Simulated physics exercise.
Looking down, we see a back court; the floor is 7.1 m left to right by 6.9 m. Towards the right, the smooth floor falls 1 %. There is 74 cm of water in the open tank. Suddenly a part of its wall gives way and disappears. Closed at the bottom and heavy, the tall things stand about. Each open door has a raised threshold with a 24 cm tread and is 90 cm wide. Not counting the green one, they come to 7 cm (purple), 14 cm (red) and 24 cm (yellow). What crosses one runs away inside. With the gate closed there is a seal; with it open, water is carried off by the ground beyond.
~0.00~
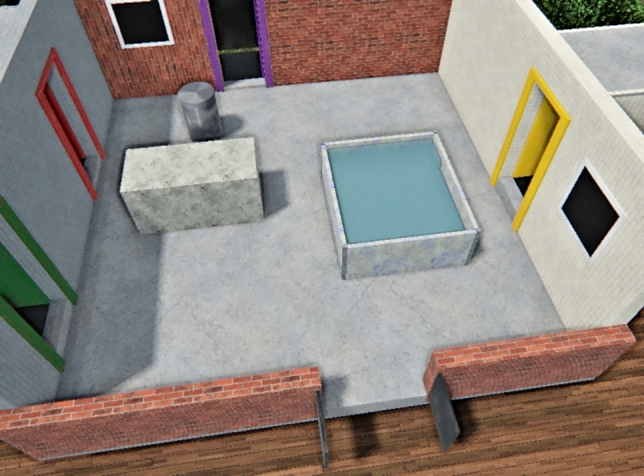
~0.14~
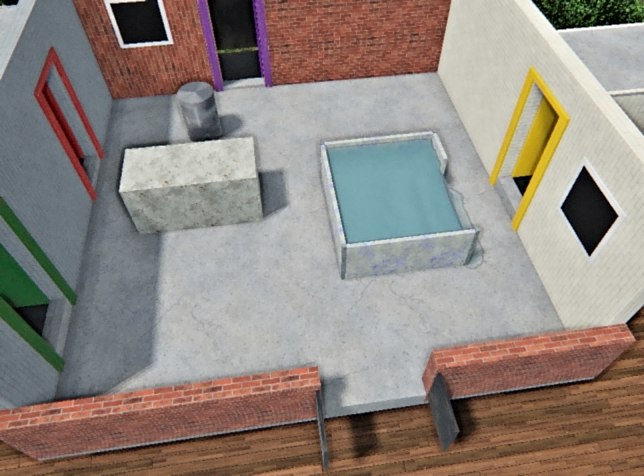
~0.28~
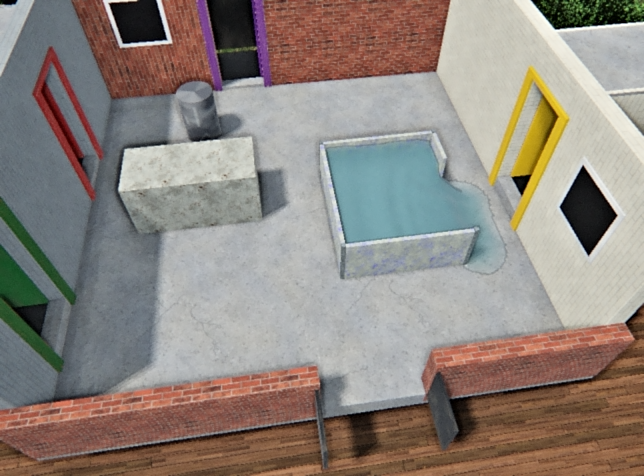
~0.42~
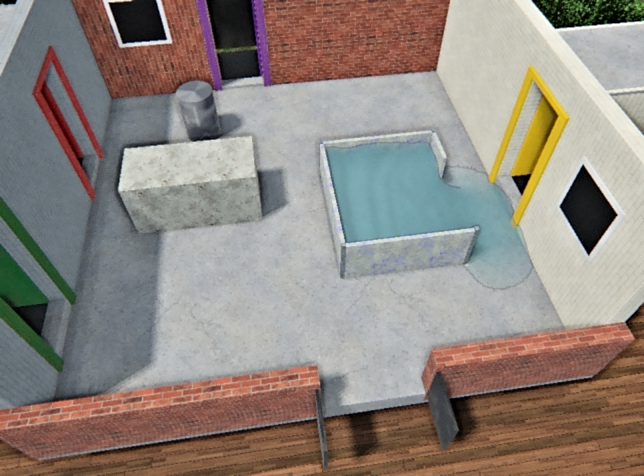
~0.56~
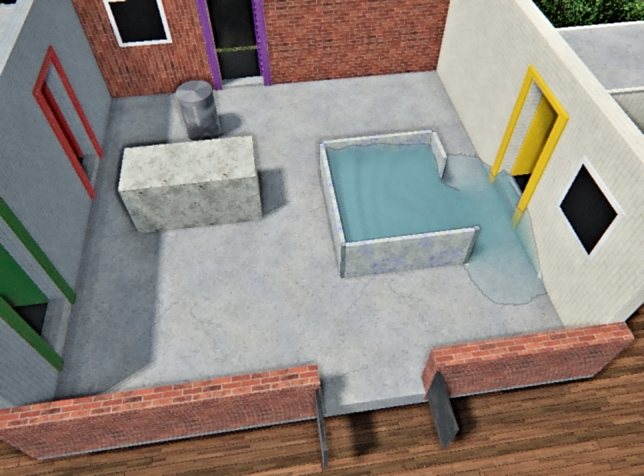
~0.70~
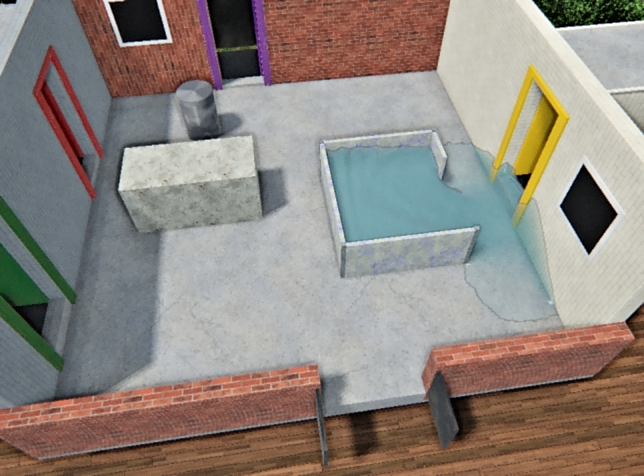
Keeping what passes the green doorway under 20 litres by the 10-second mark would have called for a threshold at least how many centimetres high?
It would have called for about 7.5 cm.
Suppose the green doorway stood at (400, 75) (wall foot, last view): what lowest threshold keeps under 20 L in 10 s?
Close to 14.5 cm at the least.
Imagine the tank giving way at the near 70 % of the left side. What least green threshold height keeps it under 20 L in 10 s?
Minimum height: Approx. 25 cm.
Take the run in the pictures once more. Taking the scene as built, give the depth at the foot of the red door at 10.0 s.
8.0 cm.
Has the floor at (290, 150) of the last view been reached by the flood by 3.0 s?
At that moment it's not yet touched.
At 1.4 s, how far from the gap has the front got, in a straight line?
Near 3.8 m, more or less.
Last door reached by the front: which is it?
It's the red one.
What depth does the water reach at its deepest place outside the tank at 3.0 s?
Roughly 34 cm.
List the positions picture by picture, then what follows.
Still water, 74 cm deep, in the open tank at (394, 188); the green door at (35, 296) is dry, in the first frame.
The front is at a hidden place, 0.3 m from the gap at (451, 216); 0.3 m2 of floor is wet, 74 cm left at the back, in the second frame.
The front is at (485, 204), 0.8 m from the gap at (450, 216); 1.2 m2 of floor is wet, 74 cm left at the back, in the third frame.
Water pours out at (450, 217) and has run 1.1 m, to (490, 178); about 13 cm deep outside, 70 cm at the back, in the fourth frame.
Water pours out at (450, 217) and has run 1.3 m, to (530, 211); about 13 cm deep outside, 63 cm at the back, in the fifth frame.
The gap is at (450, 216), the front 1.6 m out at (557, 312); the back of the open tank holds 64 cm; the green door at (34, 295), 6.1 m from the gap, is still 6.1 m from the nearest water, in the sixth frame.
After 1.4 s water covers 15 % of the floor, deepest (56 cm) near (510, 225); it has not reached the green door.
After 3.0 s water covers 45 % of the floor, deepest (34 cm) near (574, 354); it has not reached the green door.
After 10.0 s water covers 100 % of the floor, deepest (12 cm) near (207, 96); 5 cm at the green door, 0 litres in over its 21 cm threshold.
At the green door as built, the water arrived by 4.2 s and peaked near 12 cm at 4.6 s.
Run again over the same 10 s with other heights there, 40 litres in over 6 cm, 4 litres over 9.5 cm. The limit of 20 litres is kept from about 7.5 cm up.
